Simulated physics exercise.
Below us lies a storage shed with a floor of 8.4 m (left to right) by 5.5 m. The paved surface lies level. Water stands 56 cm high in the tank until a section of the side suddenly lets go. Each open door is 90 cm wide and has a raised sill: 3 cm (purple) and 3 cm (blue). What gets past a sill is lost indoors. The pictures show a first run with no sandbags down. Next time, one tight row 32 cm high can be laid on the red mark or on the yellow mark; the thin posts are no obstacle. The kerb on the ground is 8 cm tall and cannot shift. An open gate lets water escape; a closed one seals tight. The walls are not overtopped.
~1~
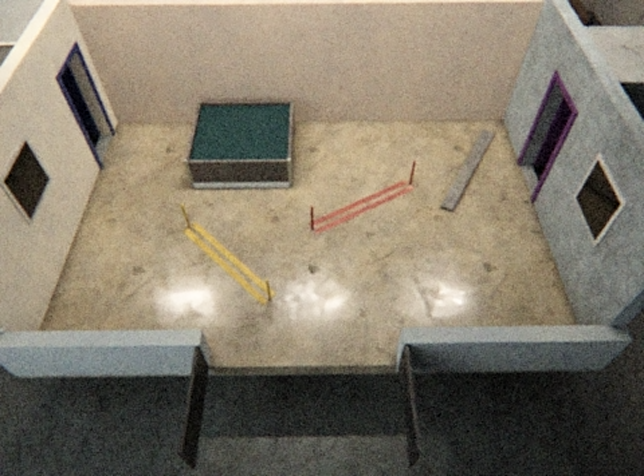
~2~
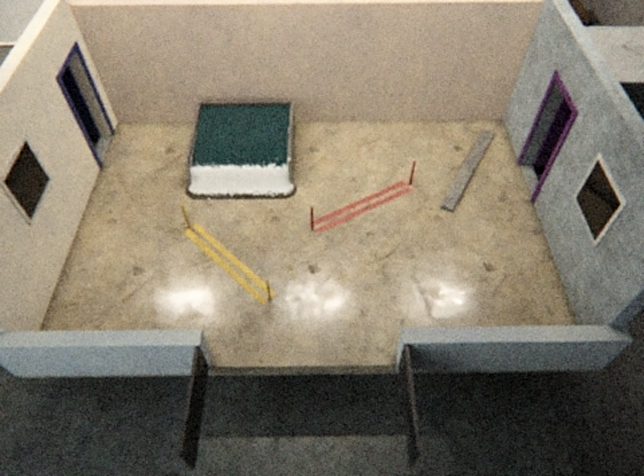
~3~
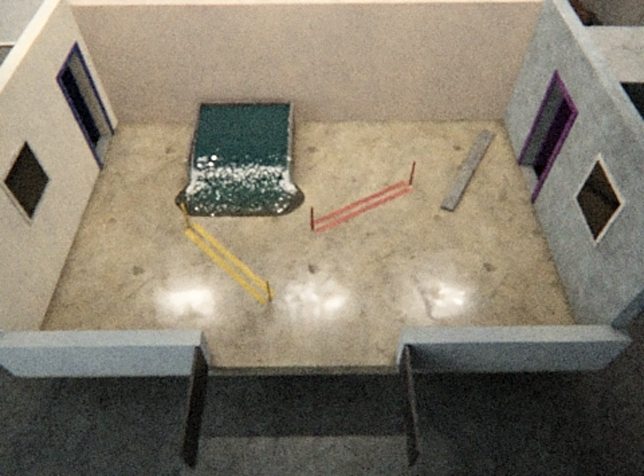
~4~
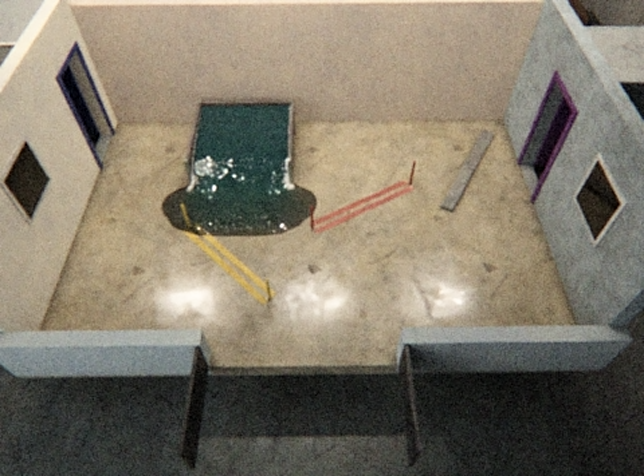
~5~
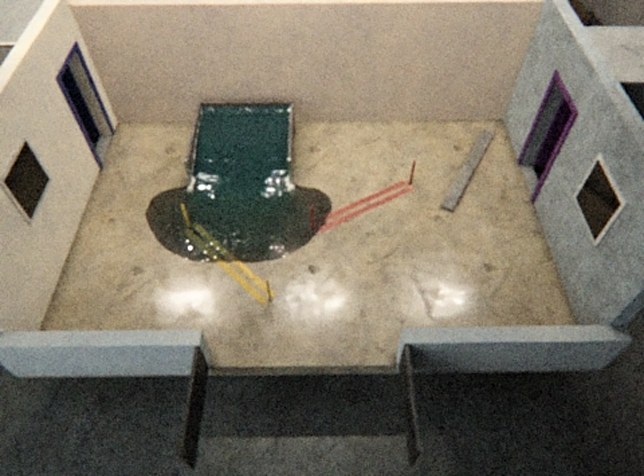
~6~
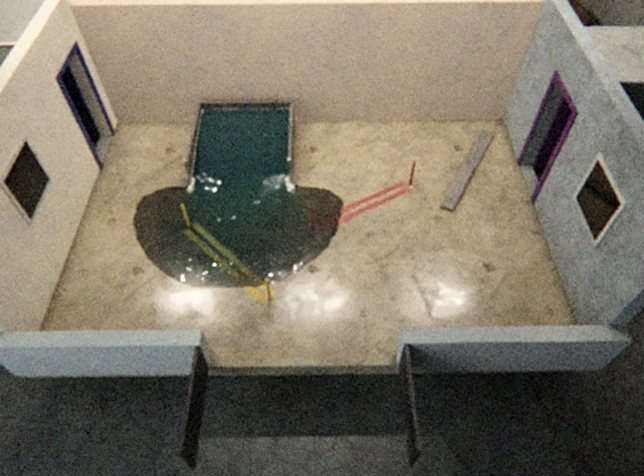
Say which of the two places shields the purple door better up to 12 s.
Choose red.
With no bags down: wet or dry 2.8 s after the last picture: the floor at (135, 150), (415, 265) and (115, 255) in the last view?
In turn: Still dry, under water, flooded.
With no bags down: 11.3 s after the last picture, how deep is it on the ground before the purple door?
Roughly 1.5 cm deep.
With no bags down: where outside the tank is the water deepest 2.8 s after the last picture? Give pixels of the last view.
Around (31, 354).
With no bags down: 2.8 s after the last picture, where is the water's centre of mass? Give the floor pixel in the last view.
Around (211, 250).
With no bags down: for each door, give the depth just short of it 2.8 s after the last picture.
Depths in cm: Purple 0, blue 0.
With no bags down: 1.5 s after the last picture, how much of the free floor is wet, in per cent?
Near 40 per cent is wet.
Then, 0.7 s after the last picture water covers 30 % of the floor and is deepest (23 cm) near (186, 352) in the run without bags; in at the purple door, 0 L with no bags, 0 L with the row on red, 0 L on yellow.
Then, 1.5 s after the last picture water covers 40 % of the floor and is deepest (25 cm) near (174, 352) in the run without bags; in at the purple door, 0 L with no bags, 0 L with the row on red, 0 L on yellow.
Then, 2.8 s after the last picture water covers 45 % of the floor and is deepest (22 cm) near (31, 354) in the run without bags; in at the purple door, 0 L with no bags, 0 L with the row on red, 0 L on yellow.
Then, 6.3 s after the last picture water covers 60 % of the floor and is deepest (13 cm) near (184, 123) in the run without bags; in at the purple door, 0 L with no bags, 0 L with the row on red, 4 L on yellow.
Then, 11.3 s after the last picture water covers 75 % of the floor and is deepest (6 cm) near (80, 225) in the run without bags; in at the purple door, 0 L with no bags, 0 L with the row on red, 47 L on yellow.
